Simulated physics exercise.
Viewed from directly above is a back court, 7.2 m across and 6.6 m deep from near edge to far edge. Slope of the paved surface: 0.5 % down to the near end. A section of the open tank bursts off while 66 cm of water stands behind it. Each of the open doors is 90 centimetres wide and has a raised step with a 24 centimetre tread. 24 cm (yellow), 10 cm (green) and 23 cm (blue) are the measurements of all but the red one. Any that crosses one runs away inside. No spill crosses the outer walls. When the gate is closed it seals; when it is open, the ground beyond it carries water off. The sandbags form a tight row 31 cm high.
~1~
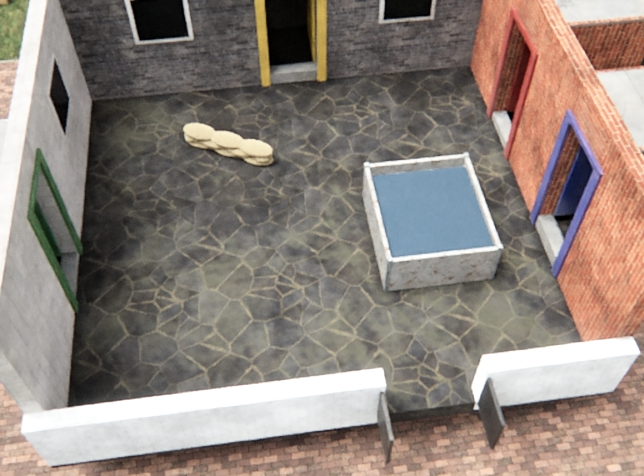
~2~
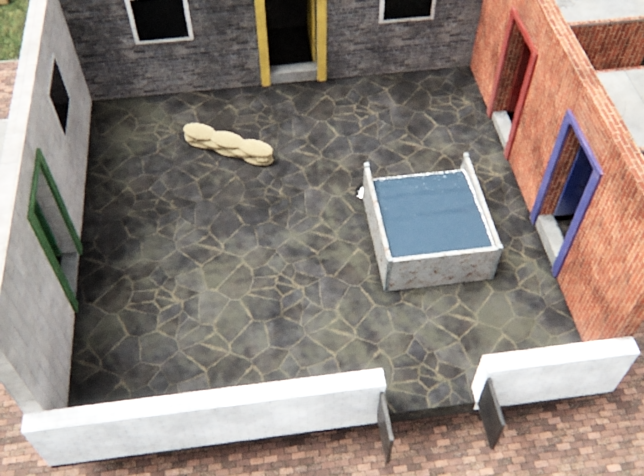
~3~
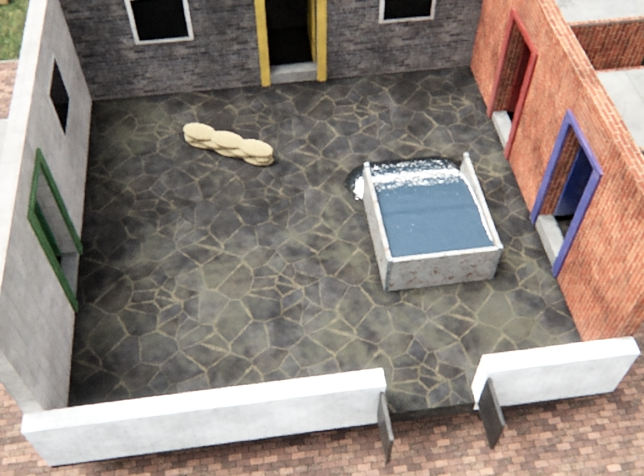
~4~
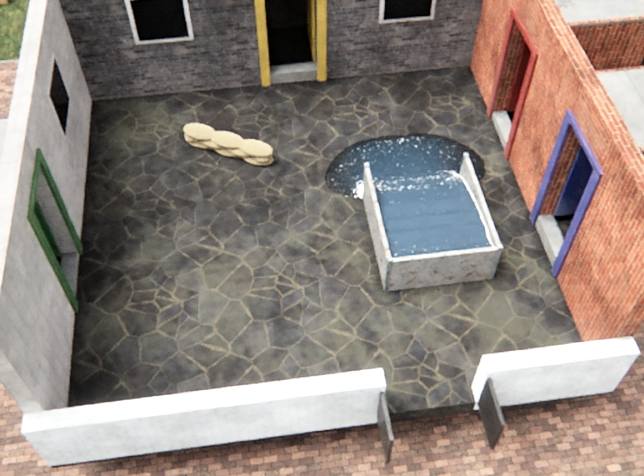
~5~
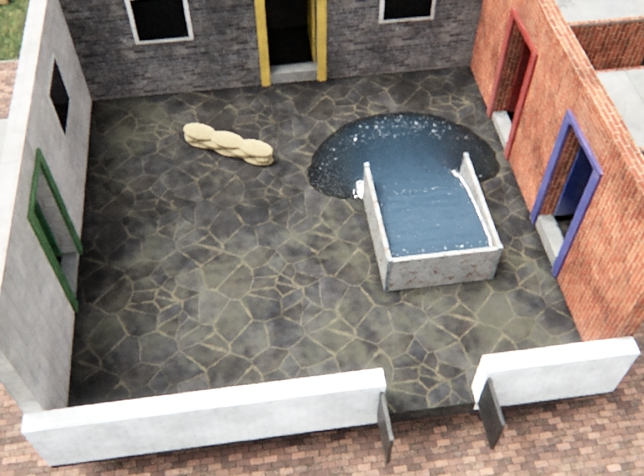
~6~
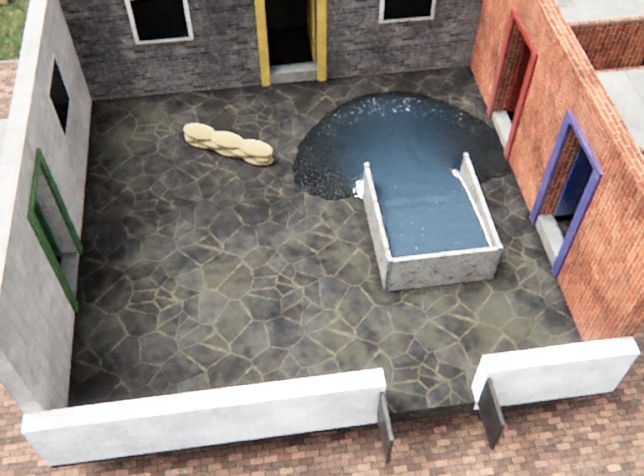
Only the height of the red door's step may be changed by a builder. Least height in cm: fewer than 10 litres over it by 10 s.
Approx. 11.5 cm.
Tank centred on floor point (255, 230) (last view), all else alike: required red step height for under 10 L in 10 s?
At least some 7.0 centimetres tall.
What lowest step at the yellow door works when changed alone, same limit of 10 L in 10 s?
Roughly 17 cm at the yellow door.
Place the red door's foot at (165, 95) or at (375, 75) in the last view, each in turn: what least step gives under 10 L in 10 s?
In turn: Roughly 7.5 cm, roughly 27 cm.
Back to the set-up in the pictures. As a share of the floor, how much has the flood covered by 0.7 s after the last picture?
Close to 25 per cent of it is wet.
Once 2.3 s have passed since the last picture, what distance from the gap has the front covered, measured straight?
The front sits around 6.2 m out.
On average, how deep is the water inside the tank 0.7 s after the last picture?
The mean depth is roughly 30 cm.
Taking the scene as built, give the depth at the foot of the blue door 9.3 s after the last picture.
Depth: Near 3.0 cm.
Then, 0.7 s after the last picture water covers 25 % of the floor, deepest (31 cm) near (381, 77); 11 cm at the red door, 0 litres in over its 15 cm step.
Then, 2.3 s after the last picture water covers 30 % of the floor, deepest (24 cm) near (466, 76); 13 cm at the red door, 0 litres in over its 15 cm step.
Then, 9.3 s after the last picture water covers 90 % of the floor, deepest (13 cm) near (66, 438); 3 cm at the red door, 2 litres in over its 15 cm step.
At the red door as built, the water peaked near 15 cm, 2.7 s after the last picture.
Run again over the same 10 s with other heights there, 24 litres in over 9.5 cm, 5 litres over 13 cm. The limit of 10 litres is kept from about 11.5 cm up.
